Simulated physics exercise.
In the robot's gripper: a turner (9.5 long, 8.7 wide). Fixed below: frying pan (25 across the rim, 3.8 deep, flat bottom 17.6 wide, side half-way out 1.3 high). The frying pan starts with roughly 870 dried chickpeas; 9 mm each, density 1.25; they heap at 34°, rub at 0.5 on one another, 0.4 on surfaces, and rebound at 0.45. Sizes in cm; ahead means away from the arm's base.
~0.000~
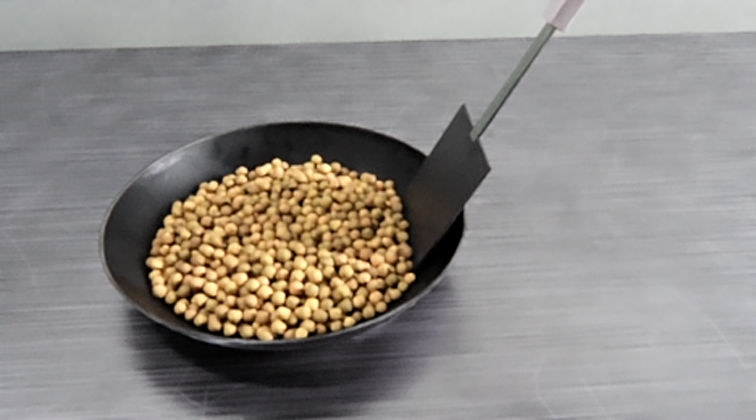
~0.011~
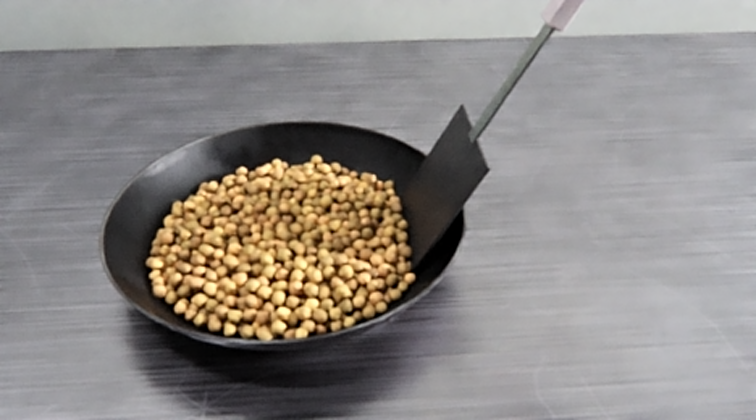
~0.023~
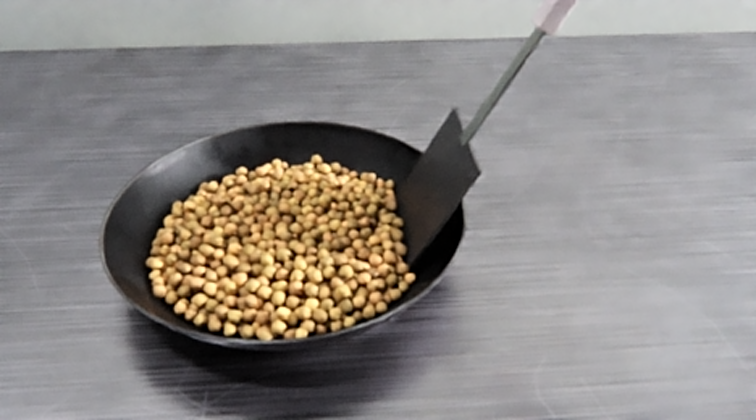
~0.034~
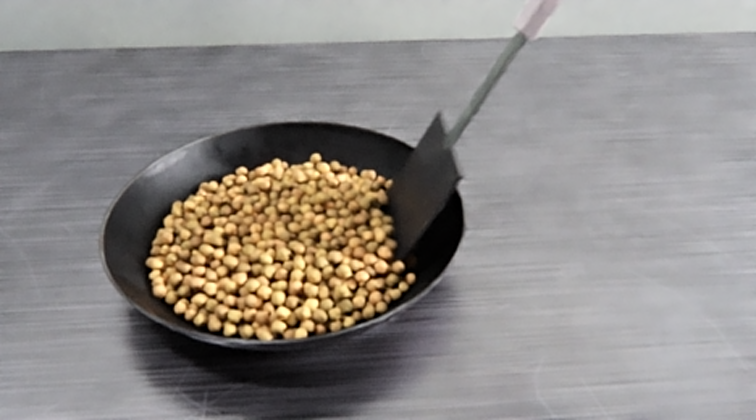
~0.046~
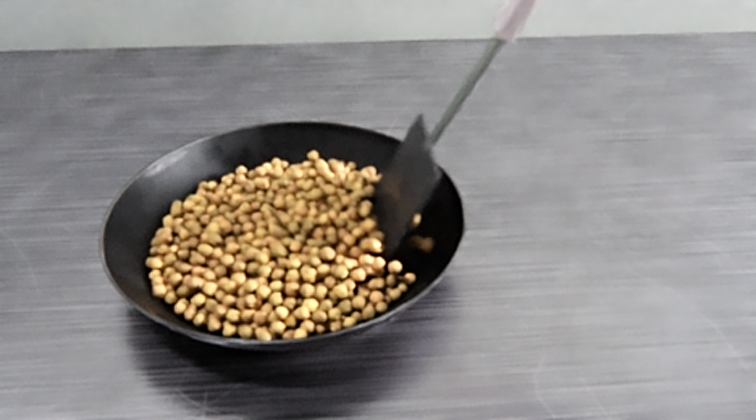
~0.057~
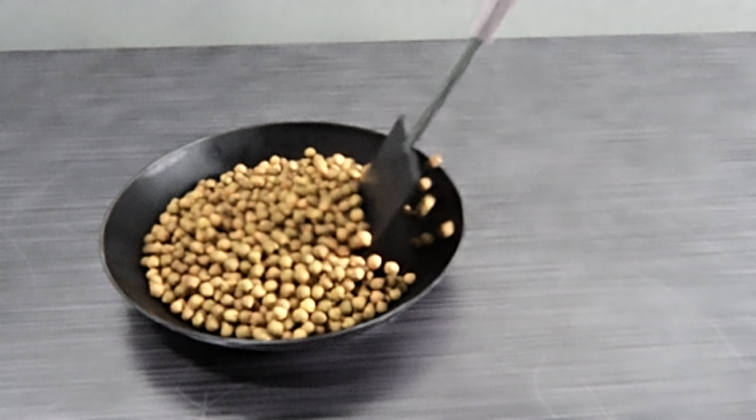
On a grey streaked surface, a flat turner with a pale handle pushes left through dried chickpeas in a black frying pan.
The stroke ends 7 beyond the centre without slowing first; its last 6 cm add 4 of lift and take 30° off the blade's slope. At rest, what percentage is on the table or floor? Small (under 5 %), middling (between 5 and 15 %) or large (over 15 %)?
A large share, over 15 %, ends on the table or floor.
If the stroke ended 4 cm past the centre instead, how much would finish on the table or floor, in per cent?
Then about 15 per cent.
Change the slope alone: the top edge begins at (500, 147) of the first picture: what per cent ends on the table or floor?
Some 20 per cent.
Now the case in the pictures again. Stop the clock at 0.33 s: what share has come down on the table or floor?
Roughly 20 per cent.
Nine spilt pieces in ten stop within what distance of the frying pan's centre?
Some 60 cm.
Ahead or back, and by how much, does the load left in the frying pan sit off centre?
About 4.0 cm ahead.
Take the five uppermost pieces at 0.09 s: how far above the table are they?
About 7 cm.
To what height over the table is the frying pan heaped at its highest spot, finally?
Some 4.5 cm.
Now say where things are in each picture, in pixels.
The first frame shows turner top edge at (477, 133), sloping 62°; upper third of the load around (290, 229), from x 150 to 410, top at y 160; 872 in the frying pan.
The second frame shows turner top edge at (475, 134), sloping 62°; upper third of the load around (291, 229), from x 150 to 410, top at y 160.
The third frame shows turner top edge at (467, 137), sloping 62°; upper third of the load around (293, 229), from x 150 to 410, top at y 160.
The fourth frame shows turner top edge at (450, 141), sloping 62°; upper third of the load around (298, 227), from x 150 to 410, top at y 160.
The fifth frame shows turner top edge at (430, 143), sloping 62°; upper third of the load around (306, 223), from x 150 to 425, top at y 155.
The sixth frame shows turner top edge at (410, 144), sloping 62°; upper third of the load around (296, 221), from x 145 to 445, top at y 155; 872 in the frying pan.
After 0.09 s, sloping 62°, highest piece 9 above the table; 870 in the frying pan, 2 on the blade or in flight.
After 0.11 s, sloping 53°, highest piece 13 above the table; 867 in the frying pan, 5 on the blade or in flight.
After 0.33 s, sloping 32°, highest piece 16 above the table; 686 in the frying pan, 179 on the table or floor, 7 on the blade or in flight.
After 1.38 s, sloping 32°, highest piece 4 above the table; 685 in the frying pan, 187 on the table or floor.
At rest, 685 in the frying pan, 187 on the table or floor. That is 21 % on the table or floor.
